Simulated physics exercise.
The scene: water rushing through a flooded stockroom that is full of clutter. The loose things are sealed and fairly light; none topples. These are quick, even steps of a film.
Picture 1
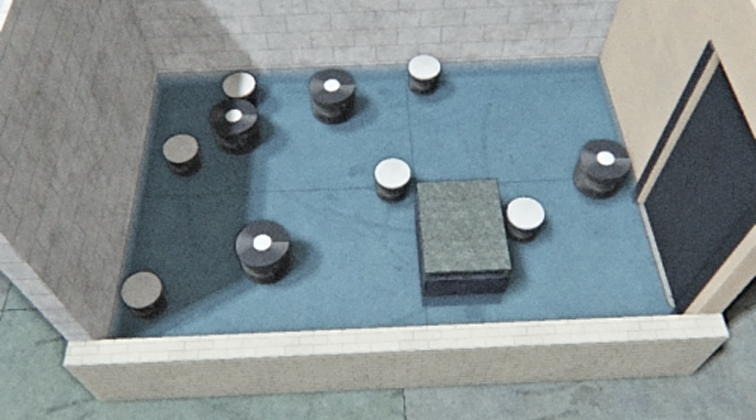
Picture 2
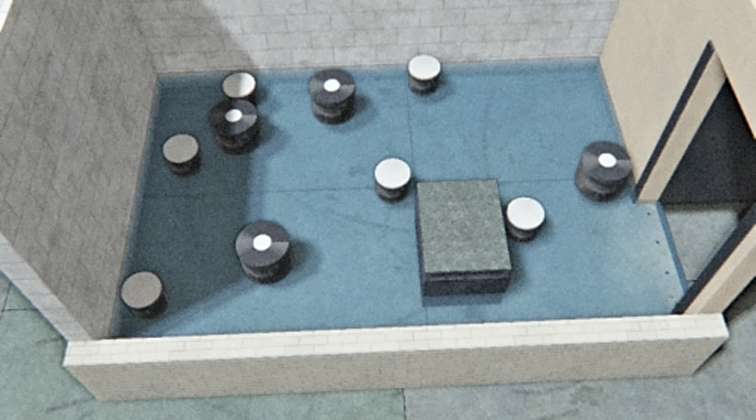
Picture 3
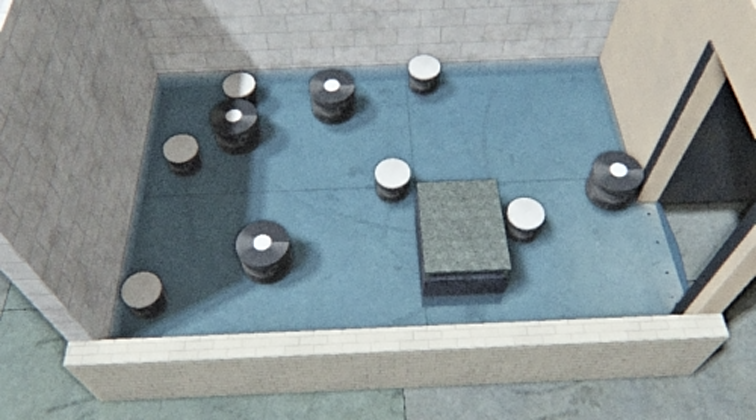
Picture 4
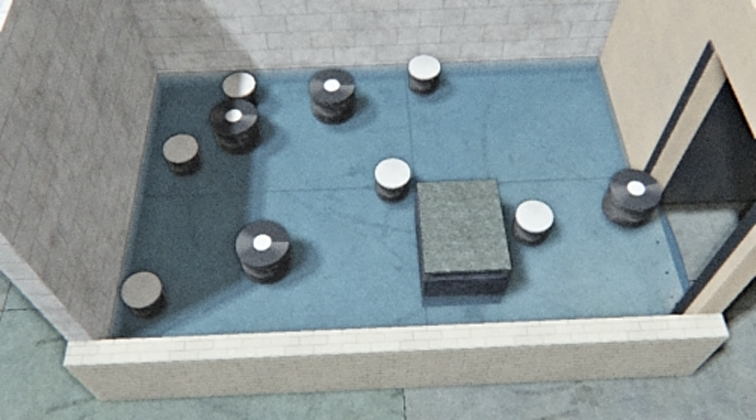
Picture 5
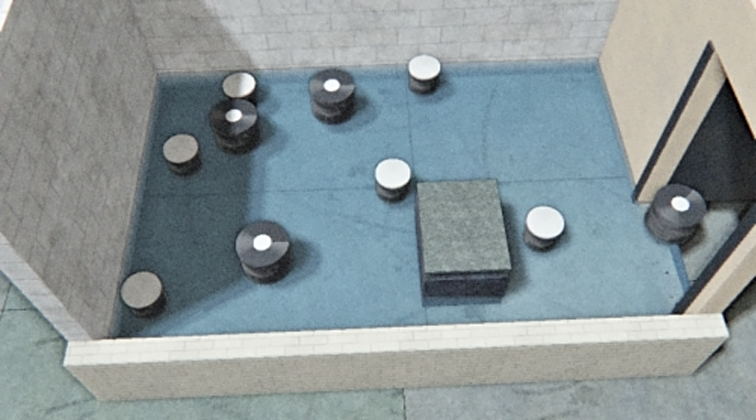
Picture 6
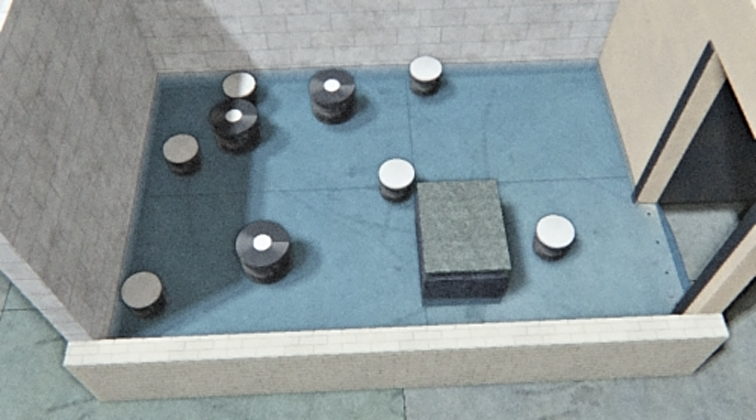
We see a walled room with a blue floor, scattered round objects and a dark block; an opening appears at right, the nearest dark-topped object slides out through it, and a pale-topped one beside the block drifts slightly right.
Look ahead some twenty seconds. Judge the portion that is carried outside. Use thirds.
It is from one to two thirds.
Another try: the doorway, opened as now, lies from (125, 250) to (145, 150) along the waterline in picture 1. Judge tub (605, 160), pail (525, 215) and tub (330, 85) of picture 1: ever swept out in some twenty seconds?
One after the other: Stays, inside, gone.
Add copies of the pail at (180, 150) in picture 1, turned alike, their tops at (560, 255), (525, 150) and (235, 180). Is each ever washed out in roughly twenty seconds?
In that order: Out, washed out, no.
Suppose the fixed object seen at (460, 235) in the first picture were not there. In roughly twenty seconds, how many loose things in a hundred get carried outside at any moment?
Roughly 40 per cent.
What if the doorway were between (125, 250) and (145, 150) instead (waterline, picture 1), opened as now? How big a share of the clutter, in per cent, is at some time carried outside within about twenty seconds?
Some 80 per cent.
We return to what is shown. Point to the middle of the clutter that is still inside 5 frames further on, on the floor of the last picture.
Close to (343, 187).
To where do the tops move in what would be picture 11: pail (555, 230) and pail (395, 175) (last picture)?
Close to (642, 256) and (464, 172).
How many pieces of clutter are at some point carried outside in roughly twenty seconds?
That makes 5.
A moment on, 1 of 10 are out; 9 afloat.
Next, 3 of 10 are out; 7 afloat.
Later, 4 of 10 are out; 6 afloat.
In the end, 5 of 10 are out; 5 afloat.
